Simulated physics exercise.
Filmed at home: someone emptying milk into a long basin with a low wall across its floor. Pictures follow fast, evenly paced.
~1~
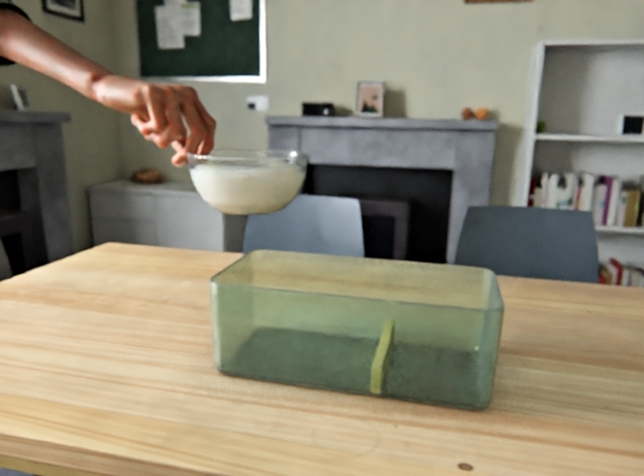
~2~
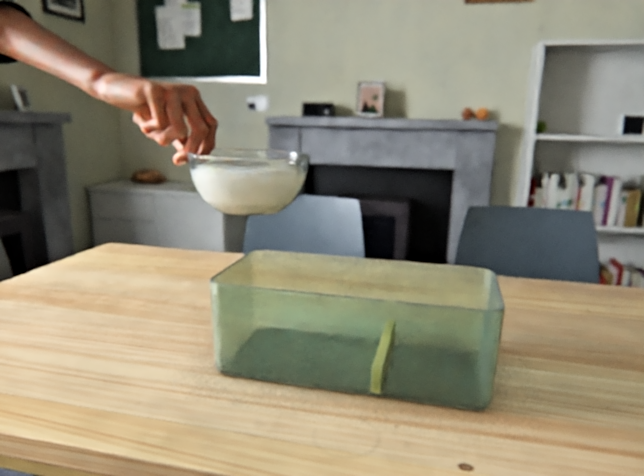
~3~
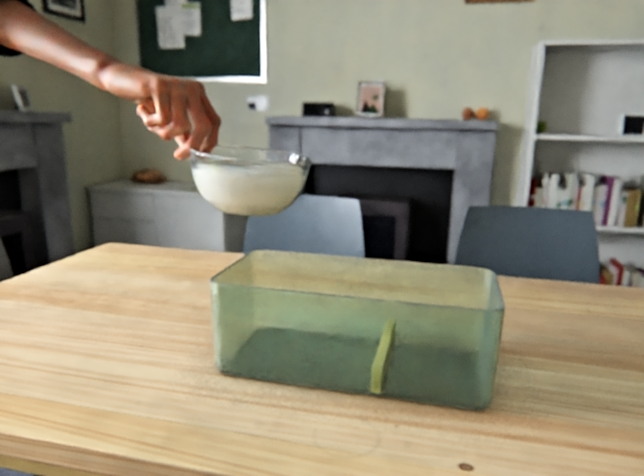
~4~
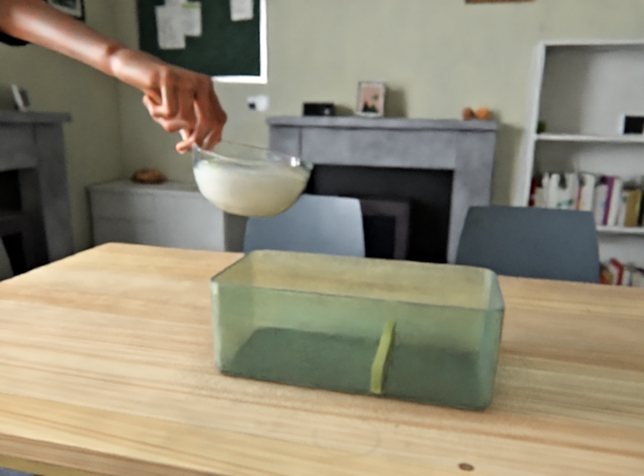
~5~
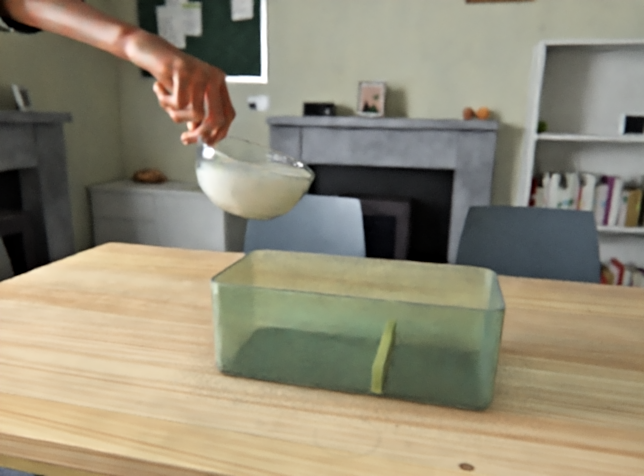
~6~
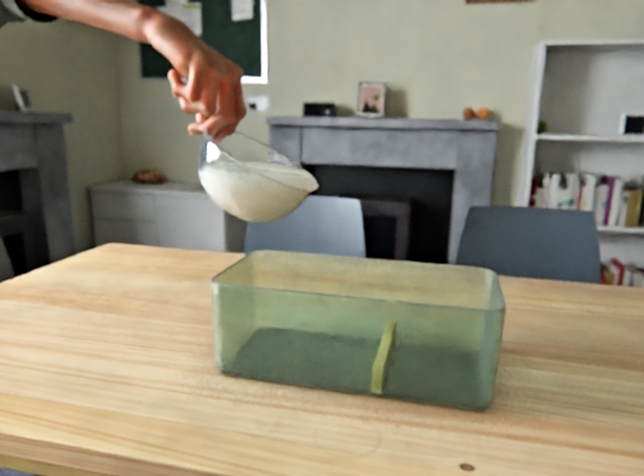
In a living room with a fireplace and bookshelf, a hand holds a clear glass bowl of milk, almost level, above a green translucent basin on a wooden table. The hand then tilts the bowl steadily to the right, and the milk shifts until it reaches the lowered rim.
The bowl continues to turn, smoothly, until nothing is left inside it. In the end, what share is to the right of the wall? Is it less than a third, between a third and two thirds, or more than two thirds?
The share right of the wall lands beneath the one-third mark.
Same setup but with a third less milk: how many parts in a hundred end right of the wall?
Estimated share: Around 10 %.
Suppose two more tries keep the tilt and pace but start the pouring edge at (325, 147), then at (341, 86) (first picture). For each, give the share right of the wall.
In order: Close to 20 and 55 percent.
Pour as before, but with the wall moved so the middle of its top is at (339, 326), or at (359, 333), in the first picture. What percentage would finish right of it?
Around 55 per cent for the first, around 20 per cent for the second.
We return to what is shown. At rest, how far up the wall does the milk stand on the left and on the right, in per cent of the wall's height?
Left 50 %, right 10 %.
A moment on, the bowl is tipped on its side and 26 per cent is still to pour, 40 is left of the wall and 0 right of it.
Next, the bowl is tipped on its side and 3 per cent is still to pour, 84 is left of the wall and 7 right of it.
Then the bowl is tipped on its side and 0 per cent is still to pour, 86 is left of the wall and 13 right of it.
Later the bowl is tipped on its side and 0 per cent is still to pour, 85 is left of the wall and 13 right of it.
Finally, 85 per cent lies left of the wall, 13 right of it and 2 outside.
